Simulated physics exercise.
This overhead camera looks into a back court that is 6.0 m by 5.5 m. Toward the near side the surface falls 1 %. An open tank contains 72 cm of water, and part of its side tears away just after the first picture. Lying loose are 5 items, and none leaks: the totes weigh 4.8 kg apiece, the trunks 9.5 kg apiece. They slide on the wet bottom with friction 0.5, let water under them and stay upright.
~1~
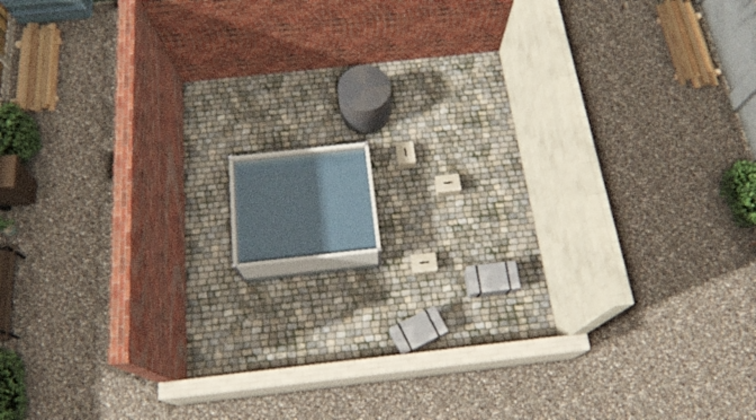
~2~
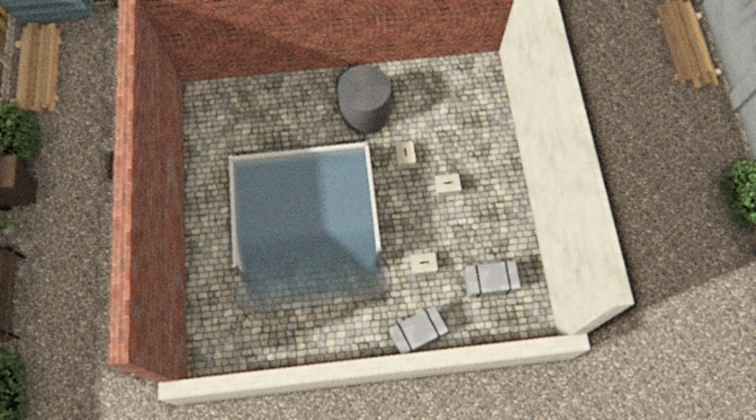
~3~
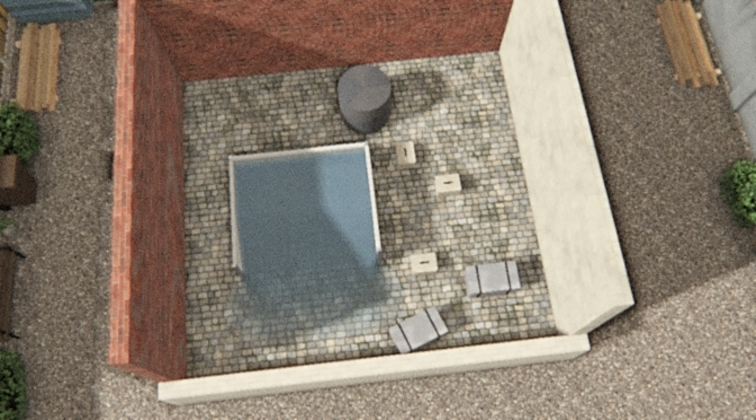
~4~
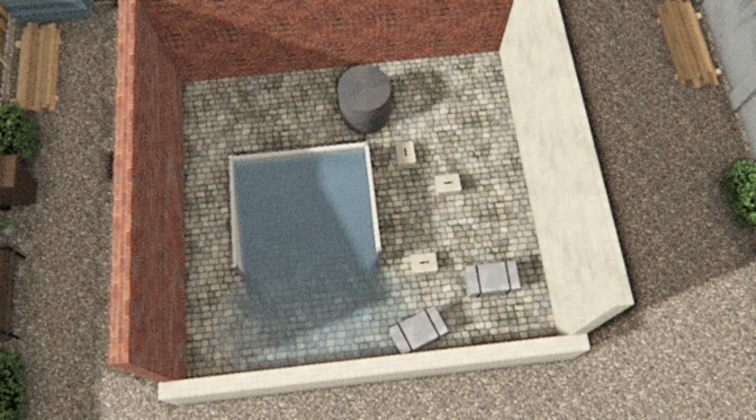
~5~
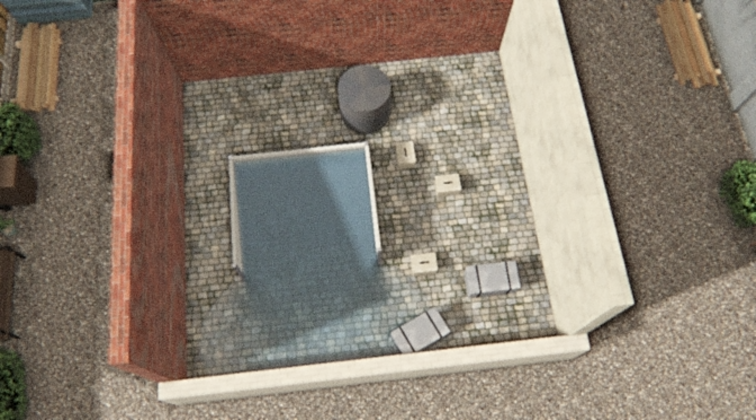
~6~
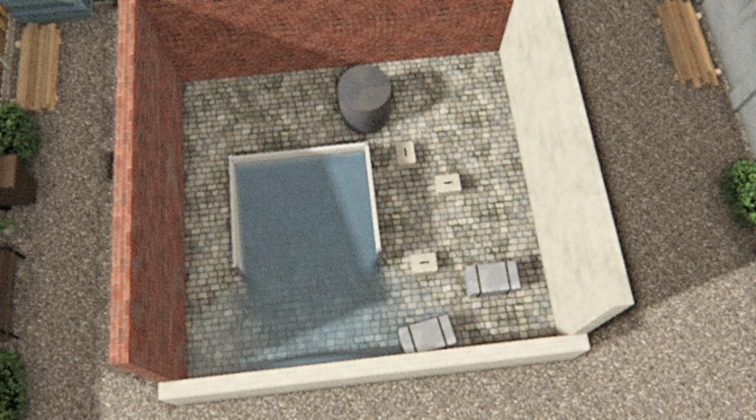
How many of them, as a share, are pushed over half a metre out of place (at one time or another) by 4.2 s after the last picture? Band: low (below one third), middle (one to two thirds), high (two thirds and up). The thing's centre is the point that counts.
High.
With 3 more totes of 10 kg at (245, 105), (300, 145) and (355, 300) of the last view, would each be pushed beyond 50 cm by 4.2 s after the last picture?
Above, below, above.
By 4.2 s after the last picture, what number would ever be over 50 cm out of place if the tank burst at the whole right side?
Count: 5.
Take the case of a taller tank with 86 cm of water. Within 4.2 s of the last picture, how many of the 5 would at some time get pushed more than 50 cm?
Then it comes to 4.
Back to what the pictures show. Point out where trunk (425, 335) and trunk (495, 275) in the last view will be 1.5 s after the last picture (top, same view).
I'd say close to (527, 276) and close to (496, 240).
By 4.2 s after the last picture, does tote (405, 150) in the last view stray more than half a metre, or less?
The answer is smaller.
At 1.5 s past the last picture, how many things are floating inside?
At that moment it comes to 1.
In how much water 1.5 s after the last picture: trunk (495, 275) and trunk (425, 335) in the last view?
Close to 4 and 14 centimetres.
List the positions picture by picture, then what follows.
A trunk at (419, 329), on the bottom; a tote at (406, 152), on the bottom; water covers 4.0 m2; 0 of 5 have shifted, in the first picture.
A trunk at (419, 329) rests on the ground; a tote at (406, 152) rests on the ground; water covers 5.3 m2; 0 of 5 have shifted, in the second picture.
A trunk at (419, 329), on the bottom; a tote at (406, 152), on the bottom; water covers 6.9 m2; 0 of 5 have shifted, in the third picture.
A trunk at (419, 330) rests on the ground; a tote at (406, 152), on the bottom; 8.7 m2 under water; 0 of 5 have shifted, in the fourth picture.
A trunk at (421, 332) rests on the ground, 5 cm from its start; a tote at (406, 152) rests on the ground; water covers 9.4 m2; 0 of 5 have shifted, in the fifth picture.
A trunk at (427, 335), on the bottom, 17 cm from its start; a tote at (406, 152), on the bottom; water covers 9.9 m2; 1 of 5 have shifted, in the sixth picture.
Then, 0.4 s after the last picture 0 of 5 are over 50 cm from their spots; 0 afloat.
Then, 1.5 s after the last picture 2 of 5 are over 50 cm from their spots; 1 afloat.
Then, 2.8 s after the last picture 3 of 5 are over 50 cm from their spots; 1 afloat.
Then, 4.2 s after the last picture 4 of 5 are over 50 cm from their spots, and 4 have been at some point; 2 afloat.
